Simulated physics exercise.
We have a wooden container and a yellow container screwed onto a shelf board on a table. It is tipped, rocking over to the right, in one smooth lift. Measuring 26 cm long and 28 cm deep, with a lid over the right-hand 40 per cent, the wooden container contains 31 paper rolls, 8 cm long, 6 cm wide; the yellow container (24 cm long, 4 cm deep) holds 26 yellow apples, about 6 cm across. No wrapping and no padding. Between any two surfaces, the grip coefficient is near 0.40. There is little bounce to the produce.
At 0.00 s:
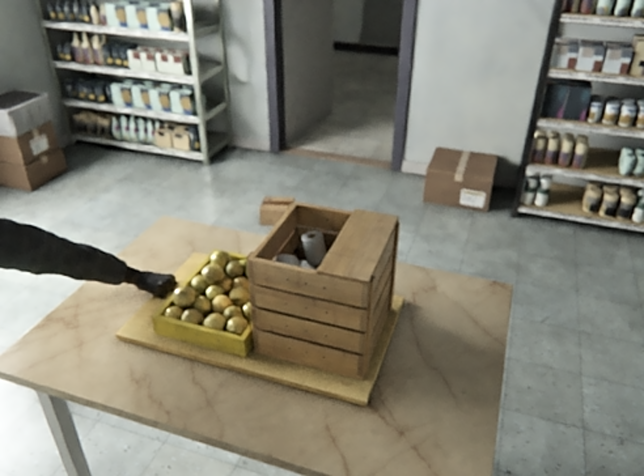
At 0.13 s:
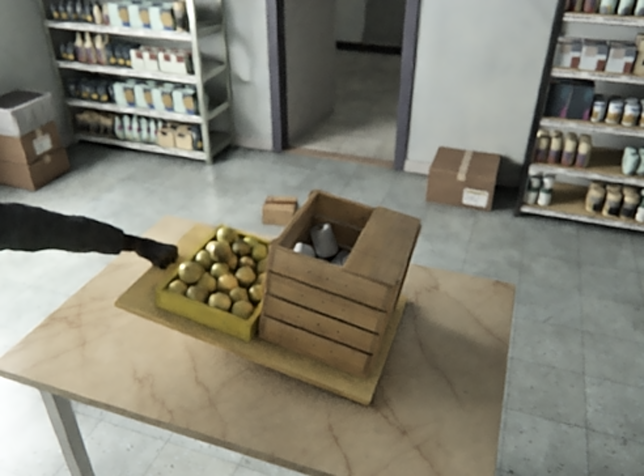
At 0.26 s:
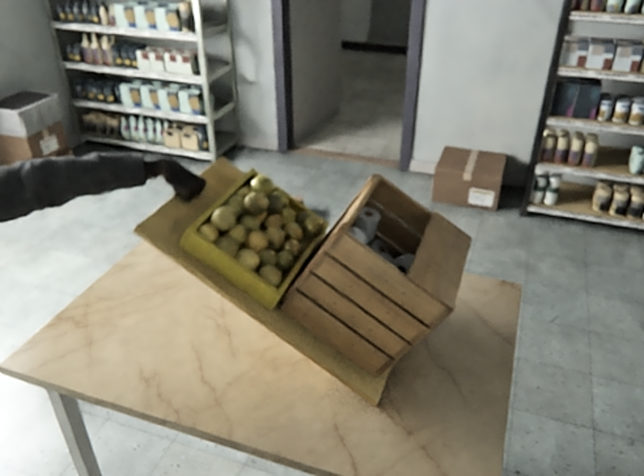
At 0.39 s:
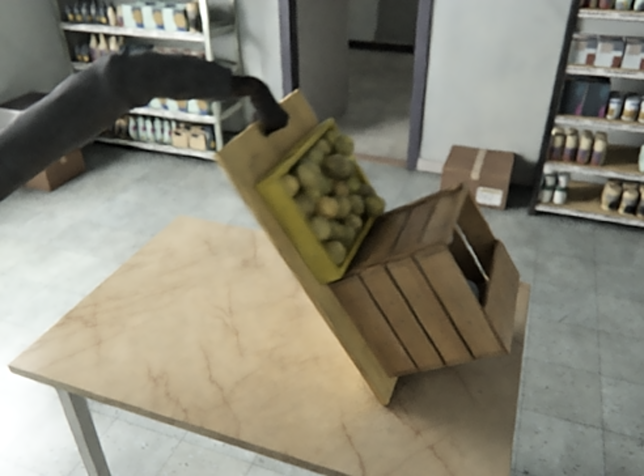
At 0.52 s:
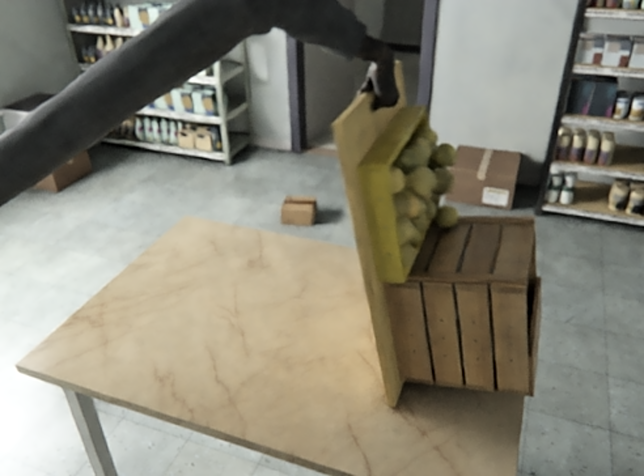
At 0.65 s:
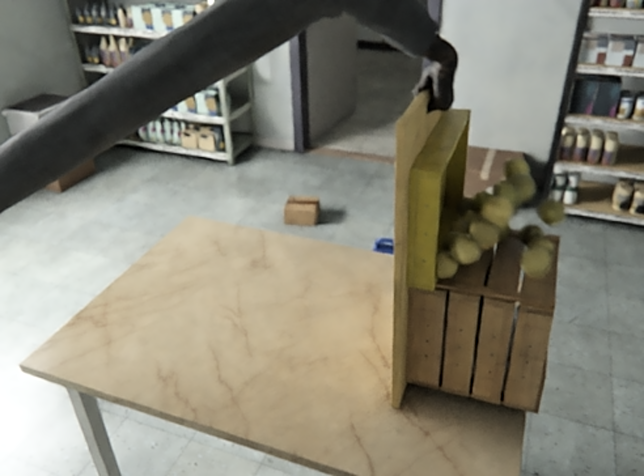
A dark arm lifted the left end of a board holding a yellow container of apples and a wooden crate, tilting it rightward until it stood nearly upright and the apples tumbled out over the crate.
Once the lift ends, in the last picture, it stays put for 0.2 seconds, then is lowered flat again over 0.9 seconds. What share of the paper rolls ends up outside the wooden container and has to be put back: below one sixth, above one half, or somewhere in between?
I expect the loss to be smaller than a sixth.
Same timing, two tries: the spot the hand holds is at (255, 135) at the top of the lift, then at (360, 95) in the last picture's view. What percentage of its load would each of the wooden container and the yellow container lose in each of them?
First try, then second: The wooden container sheds 0 then 0 per cent, and the yellow container sheds 0 then 50 per cent.
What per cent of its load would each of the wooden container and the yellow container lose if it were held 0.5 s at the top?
Wooden container: 10%, yellow container: 100%.
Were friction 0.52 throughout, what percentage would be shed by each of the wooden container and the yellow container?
Wooden container 10, yellow container 100 per cent.
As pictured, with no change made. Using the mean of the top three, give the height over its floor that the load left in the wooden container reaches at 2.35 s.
Height: Roughly 21 cm.
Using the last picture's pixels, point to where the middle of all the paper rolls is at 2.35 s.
Centred roughly at (355, 303).
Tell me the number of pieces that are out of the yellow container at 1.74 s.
For the yellow container, some 25.
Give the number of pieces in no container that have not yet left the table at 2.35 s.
I'd put it at close to 0.
After 0.92 s, tilt 86°; 1 of 31 out of the wooden container and 26 of 26 out of the yellow container.
After 1.26 s, tilt 50°; 1 of 31 out of the wooden container and 26 of 26 out of the yellow container.
After 1.74 s, tilt 0°; 1 of 31 out of the wooden container and 26 of 26 out of the yellow container.
Final count (at 2.35 s), 1 of 31 out of the wooden container and 26 of 26 out of the yellow container. Asked share, 1 of 31, 3 per cent.
